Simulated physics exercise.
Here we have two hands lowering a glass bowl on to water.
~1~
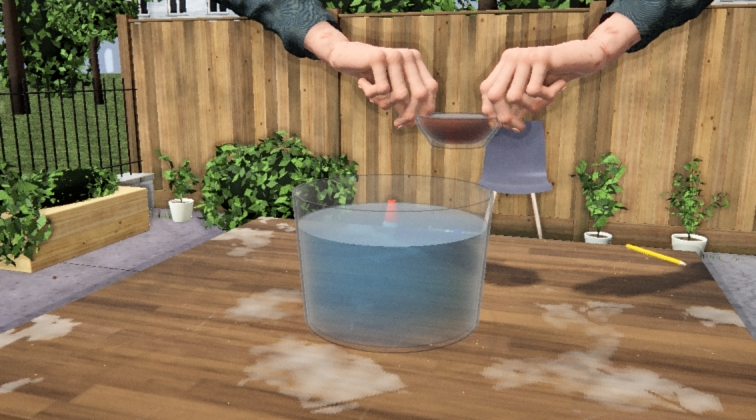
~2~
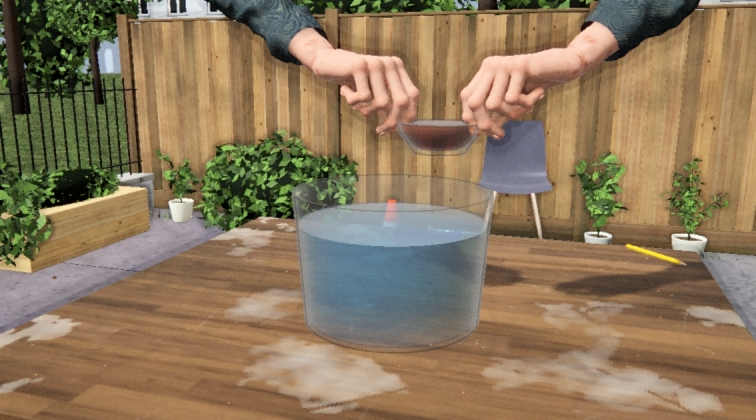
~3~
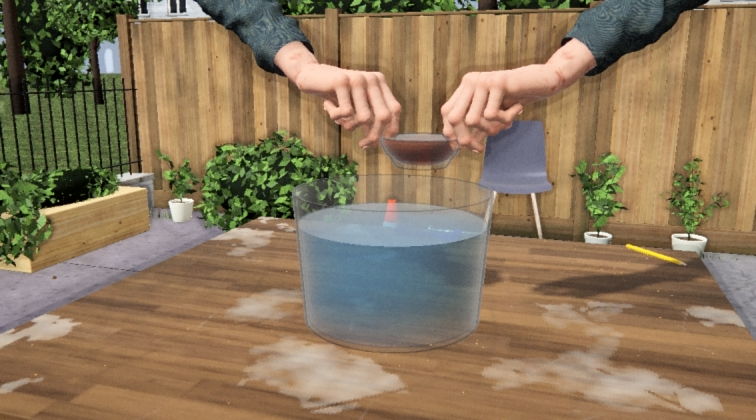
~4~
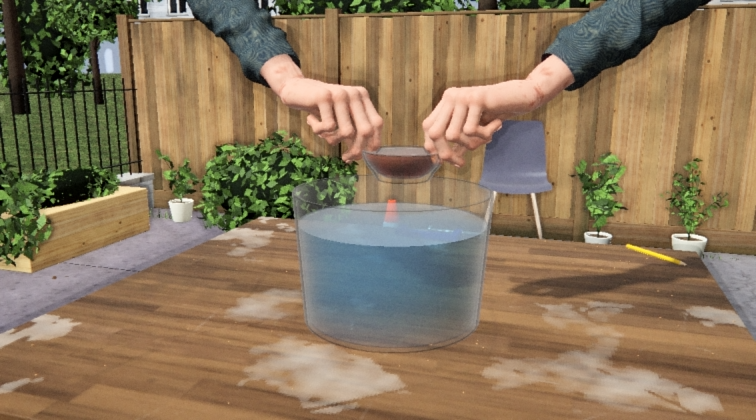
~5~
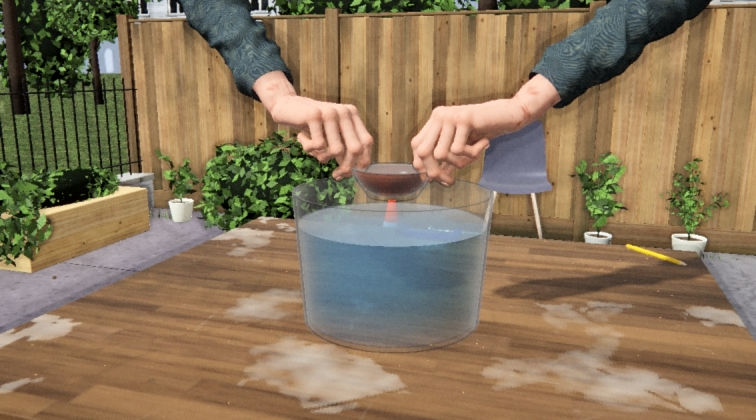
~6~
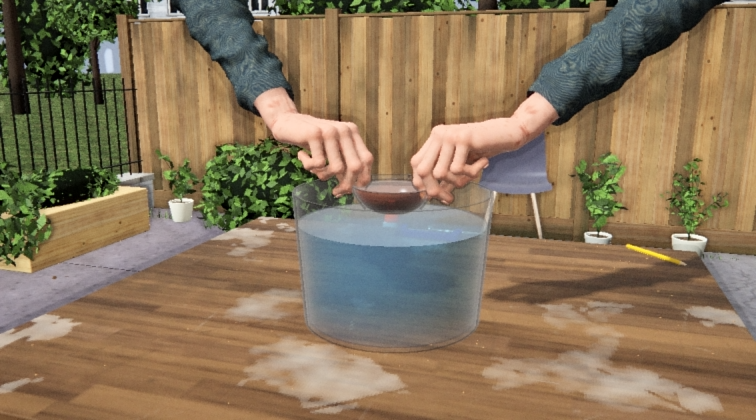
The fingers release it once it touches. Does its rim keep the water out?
No - you'll see it heads downward once it's free.
A moment on, the bowl dips into the water.
Further on, water pours in over its rim.
When it is over, the bowl lies on the bottom.
